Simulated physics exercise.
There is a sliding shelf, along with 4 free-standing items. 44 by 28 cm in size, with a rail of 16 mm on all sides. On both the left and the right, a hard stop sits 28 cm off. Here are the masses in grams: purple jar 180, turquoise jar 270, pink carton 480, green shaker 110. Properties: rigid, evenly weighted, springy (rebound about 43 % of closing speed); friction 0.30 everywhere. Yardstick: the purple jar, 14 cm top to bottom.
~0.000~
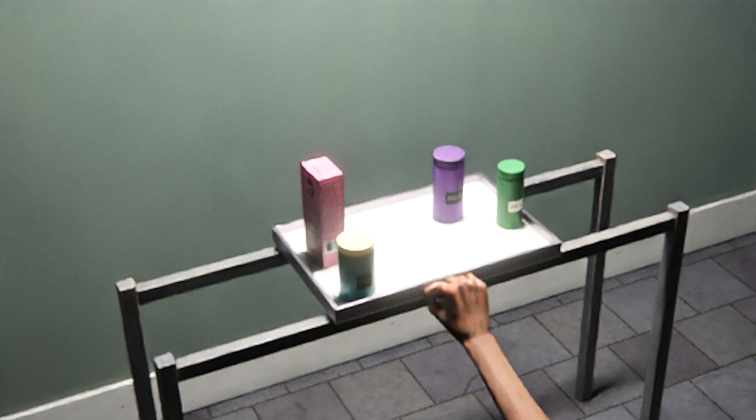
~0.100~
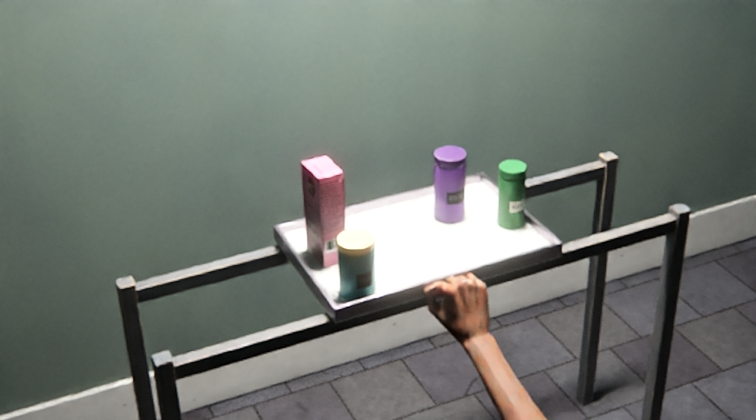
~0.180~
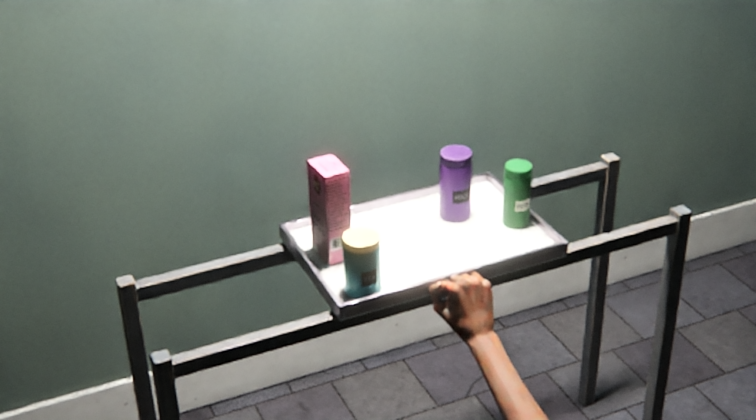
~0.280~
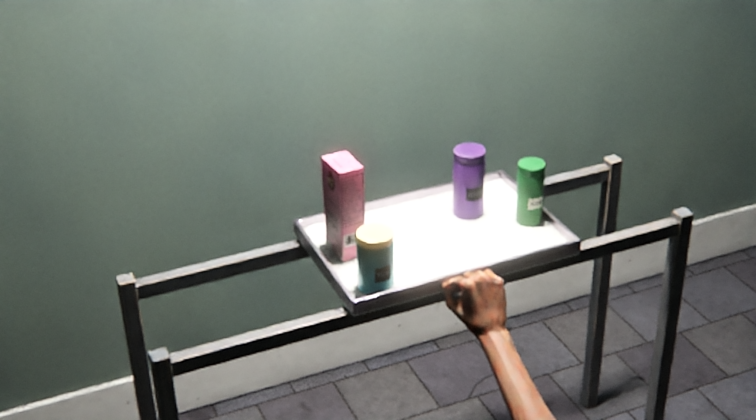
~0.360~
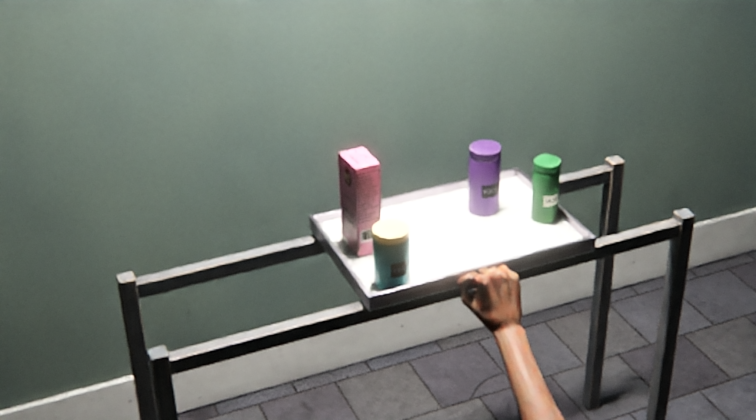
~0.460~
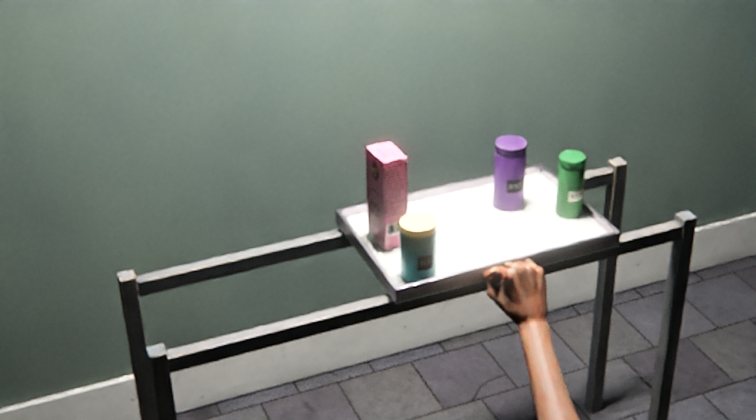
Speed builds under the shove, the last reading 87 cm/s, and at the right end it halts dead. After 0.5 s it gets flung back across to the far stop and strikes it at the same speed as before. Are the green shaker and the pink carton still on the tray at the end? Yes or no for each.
Green shaker - no, pink carton - yes.
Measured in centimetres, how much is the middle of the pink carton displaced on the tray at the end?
About 12 cm.
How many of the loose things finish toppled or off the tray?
2.
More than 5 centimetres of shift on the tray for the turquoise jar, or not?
As for the turquoise jar, it stays where it was.
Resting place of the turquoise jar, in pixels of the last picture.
It finishes around (195, 303).
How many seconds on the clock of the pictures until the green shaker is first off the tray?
Near 0.8 s.
Around 0.86 s, tray moved 28 cm right; green shaker now off the tray; pink carton at 15° to upright near (513, 166); purple jar at 6° to upright.
Around 1.46 s, tray moved 25 cm right; pink carton on its side near (545, 188); turquoise jar shifted 12 cm; purple jar shifted 9 cm.
Around 2.46 s, tray moved 28 cm left; pink carton on its side near (288, 248); turquoise jar shifted 11 cm; purple jar shifted 8 cm.
Finally (3.1 s), off the tray, green shaker; on their side or leaning hard on the tray, pink carton; the other 2 still in place (within 5 cm). In the last view, pink carton near (227, 263).
